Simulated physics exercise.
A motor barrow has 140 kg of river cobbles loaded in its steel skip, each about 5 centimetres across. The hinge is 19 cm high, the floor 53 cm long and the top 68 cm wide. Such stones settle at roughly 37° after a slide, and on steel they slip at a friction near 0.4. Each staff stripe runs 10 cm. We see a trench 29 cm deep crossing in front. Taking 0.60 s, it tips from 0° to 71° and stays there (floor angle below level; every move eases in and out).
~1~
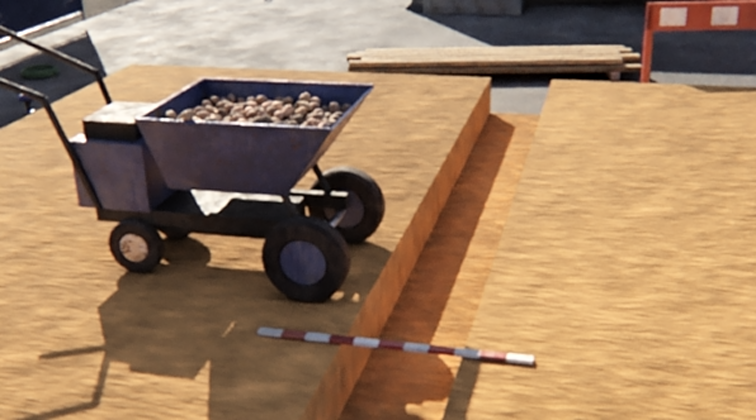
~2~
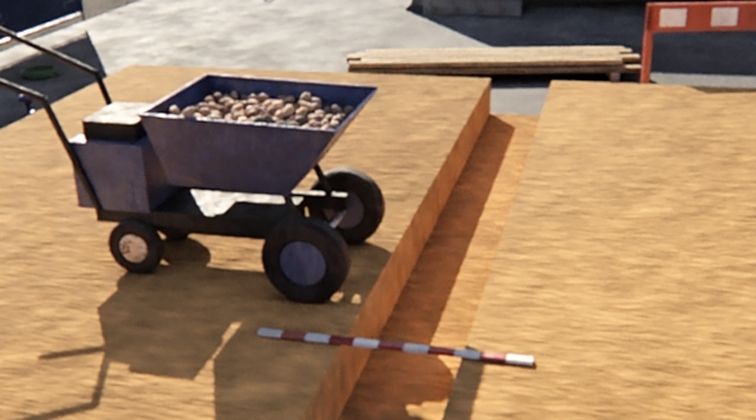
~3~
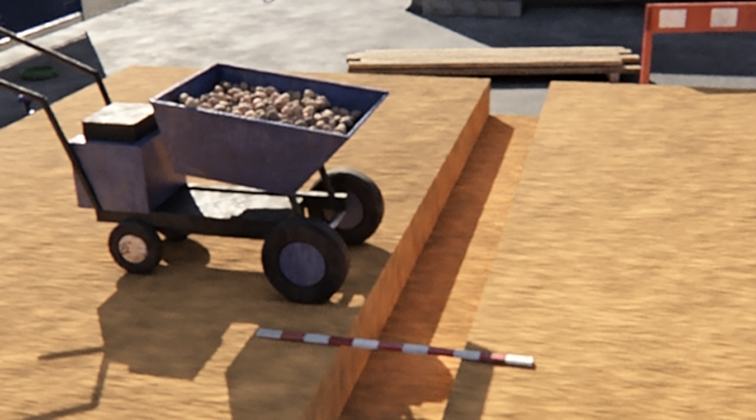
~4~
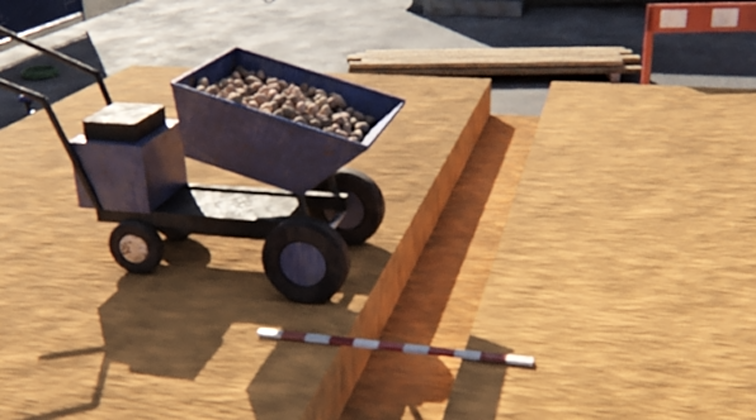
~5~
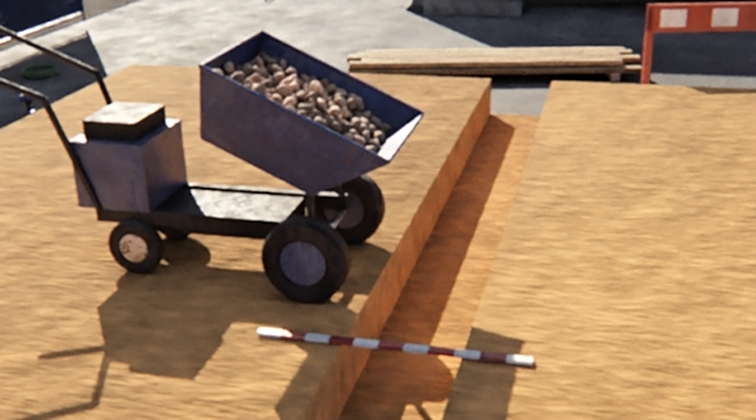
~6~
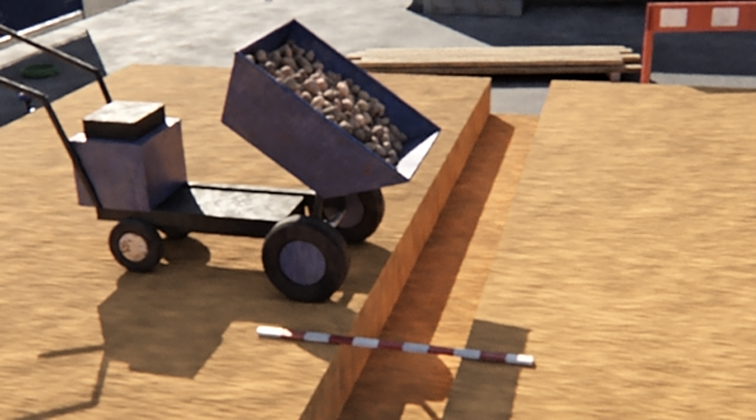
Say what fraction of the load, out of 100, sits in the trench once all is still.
About 22 out of 100.
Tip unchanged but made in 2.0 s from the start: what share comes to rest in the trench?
Close to 45 per cent then.
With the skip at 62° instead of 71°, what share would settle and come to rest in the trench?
With that change, near 20 per cent.
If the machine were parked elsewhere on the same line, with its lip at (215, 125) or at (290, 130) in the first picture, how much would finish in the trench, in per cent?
100 % and 50 %.
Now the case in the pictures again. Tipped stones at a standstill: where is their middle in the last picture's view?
Around (556, 285).
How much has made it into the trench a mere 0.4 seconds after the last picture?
Around 5 per cent of it, at that instant.
Then, 0.1 s after the last picture the floor is at 60°, 100 % in the skip; the foremost stones are at (427, 194).
Then, 0.4 s after the last picture the floor is at 71°, 69 % in the skip, 3 % in the trench, 28 % past the trench; the foremost stones are at (543, 278).
Then, 0.7 s after the last picture the floor is at 71°, 14 % in the skip, 7 % in the trench, 79 % past the trench; the foremost stones are past the picture's edge.
Then, 2.7 s after the last picture the floor is at 71°, 0 % in the skip, 22 % in the trench, 78 % past the trench; the foremost stones are past the picture's edge.
